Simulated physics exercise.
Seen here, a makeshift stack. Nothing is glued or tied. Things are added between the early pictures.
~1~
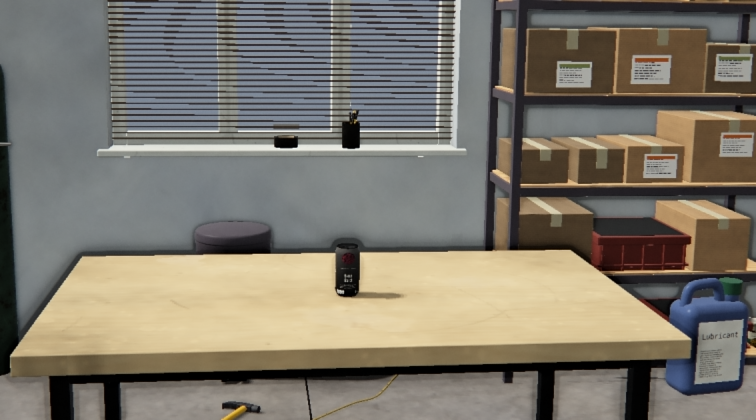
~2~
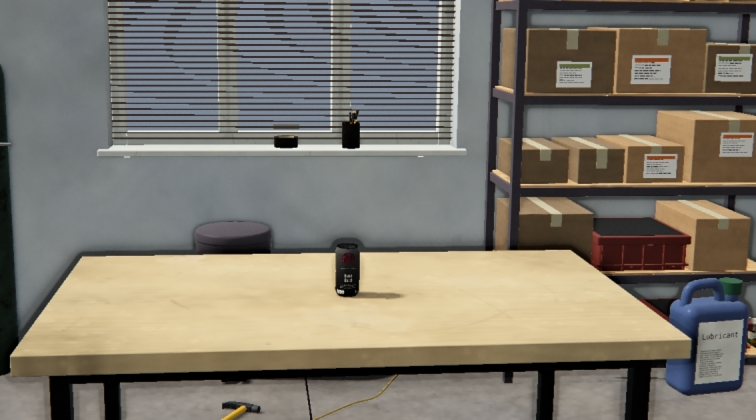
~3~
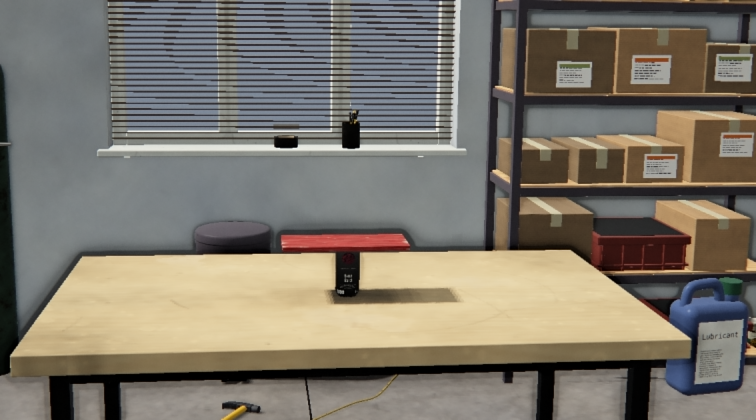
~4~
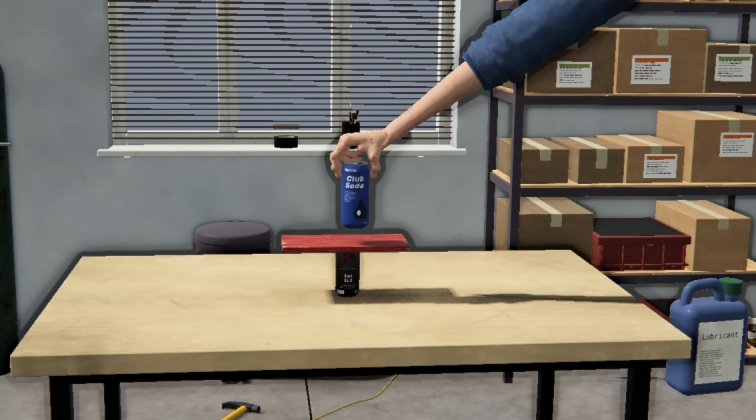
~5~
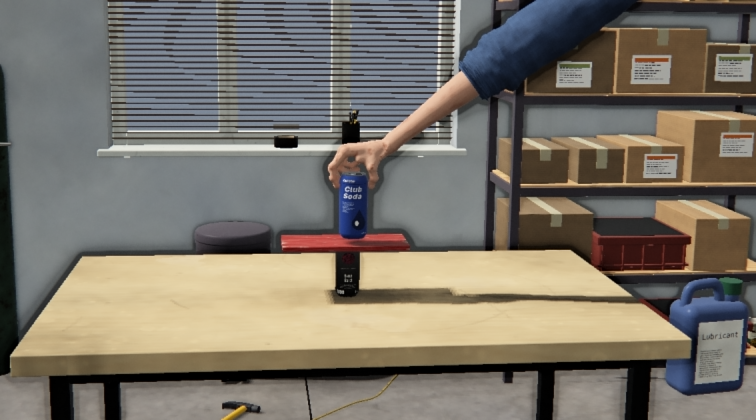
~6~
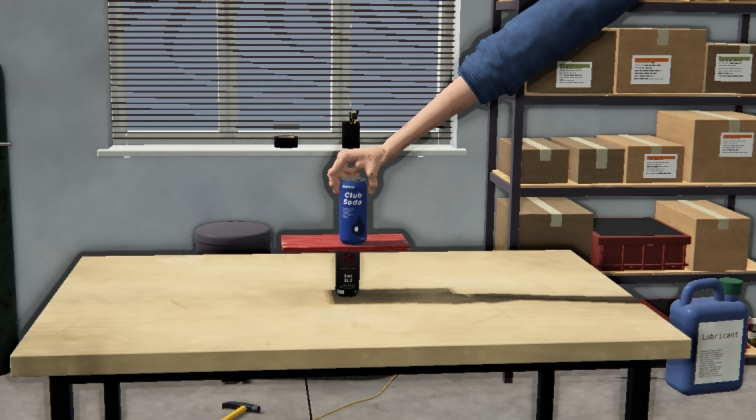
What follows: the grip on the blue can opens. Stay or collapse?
The stack stays up.
Then, 0.70 s later than the last frame, all is still.
Then, 1.70 s later than the last frame, blue can resting near (353, 212).
When it is over, all 3 as before. End places, in pixels of the last picture, blue can near (354, 212). The stack keeps its balance.
